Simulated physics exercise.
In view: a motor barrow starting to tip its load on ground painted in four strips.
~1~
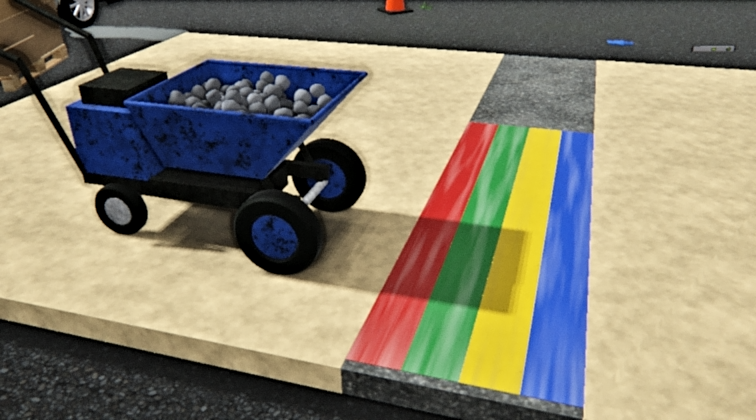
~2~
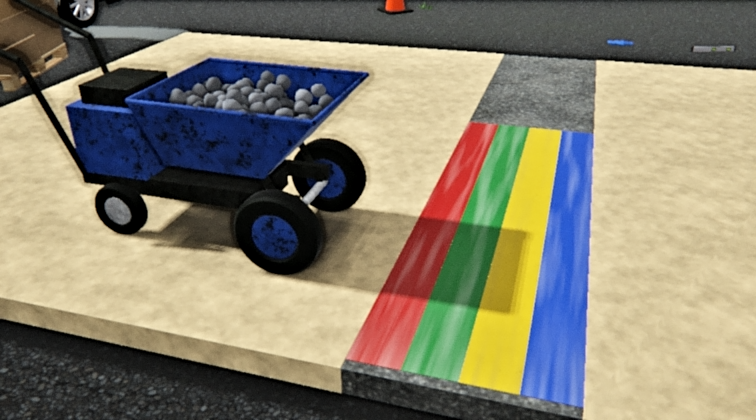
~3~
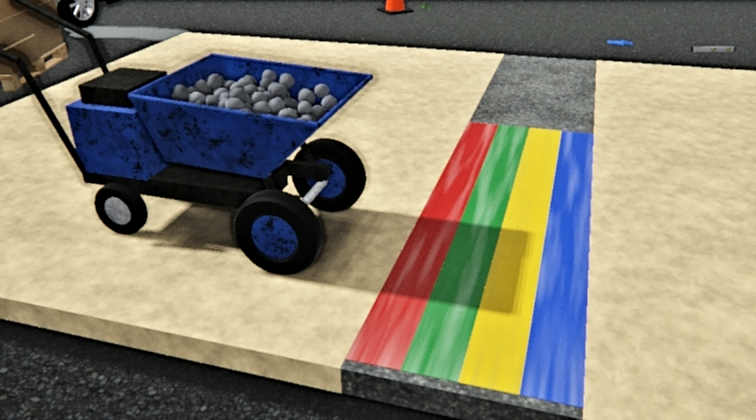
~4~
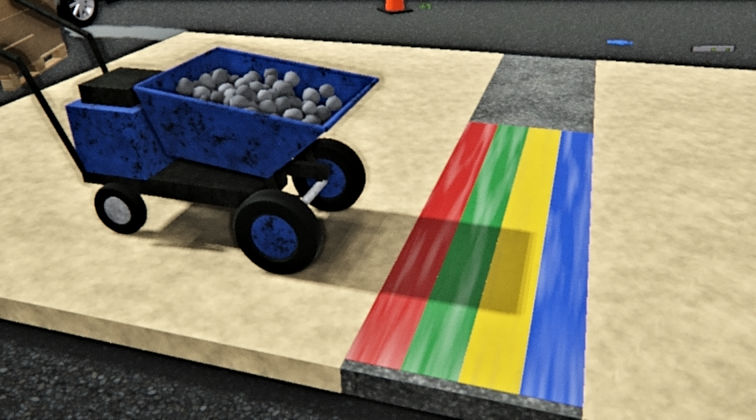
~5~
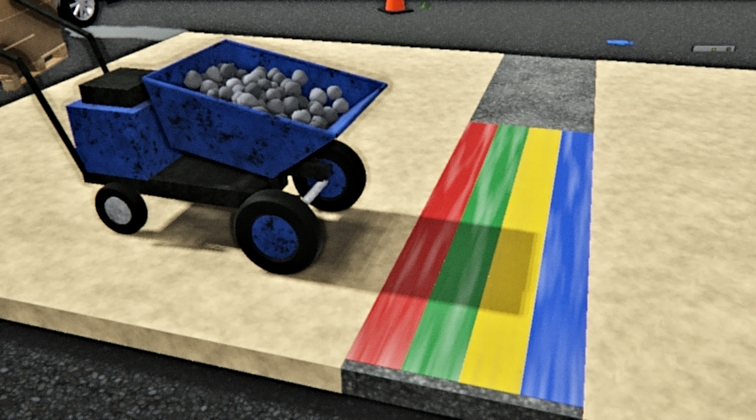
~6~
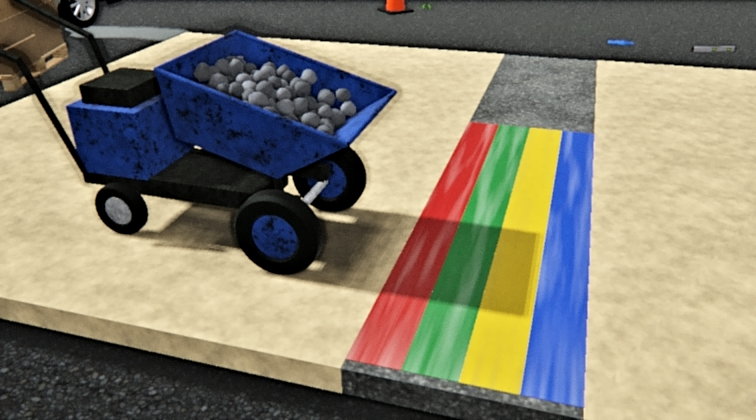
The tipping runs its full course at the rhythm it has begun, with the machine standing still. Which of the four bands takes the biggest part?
The heap favours the green strip.
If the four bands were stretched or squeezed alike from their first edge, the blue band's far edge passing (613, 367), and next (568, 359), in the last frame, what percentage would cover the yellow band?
Roughly 20 per cent, and 20 per cent.
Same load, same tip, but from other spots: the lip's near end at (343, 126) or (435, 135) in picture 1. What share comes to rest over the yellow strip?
The first gives 20 %, the second 0 %.
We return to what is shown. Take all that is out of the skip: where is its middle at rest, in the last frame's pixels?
Near (489, 264).
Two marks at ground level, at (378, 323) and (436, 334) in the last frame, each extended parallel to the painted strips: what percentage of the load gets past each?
About 80 and 60 per cent.
Soon after the last picture, skip tipped steeply; all in the skip.
A little later, skip tipped right over; most in the skip; a small part over the red strip; about a quarter over the green strip; a stray few over the yellow strip.
Later still, skip tipped right over; about a quarter in the skip; a small part over the red strip; about a third over the green strip; about a quarter over the yellow strip; a small part over the blue strip; a stray few off the paint.
At rest, skip tipped right over; about a quarter in the skip; a small part over the red strip; about a third over the green strip; about a quarter over the yellow strip; a small part over the blue strip; a small part off the paint.
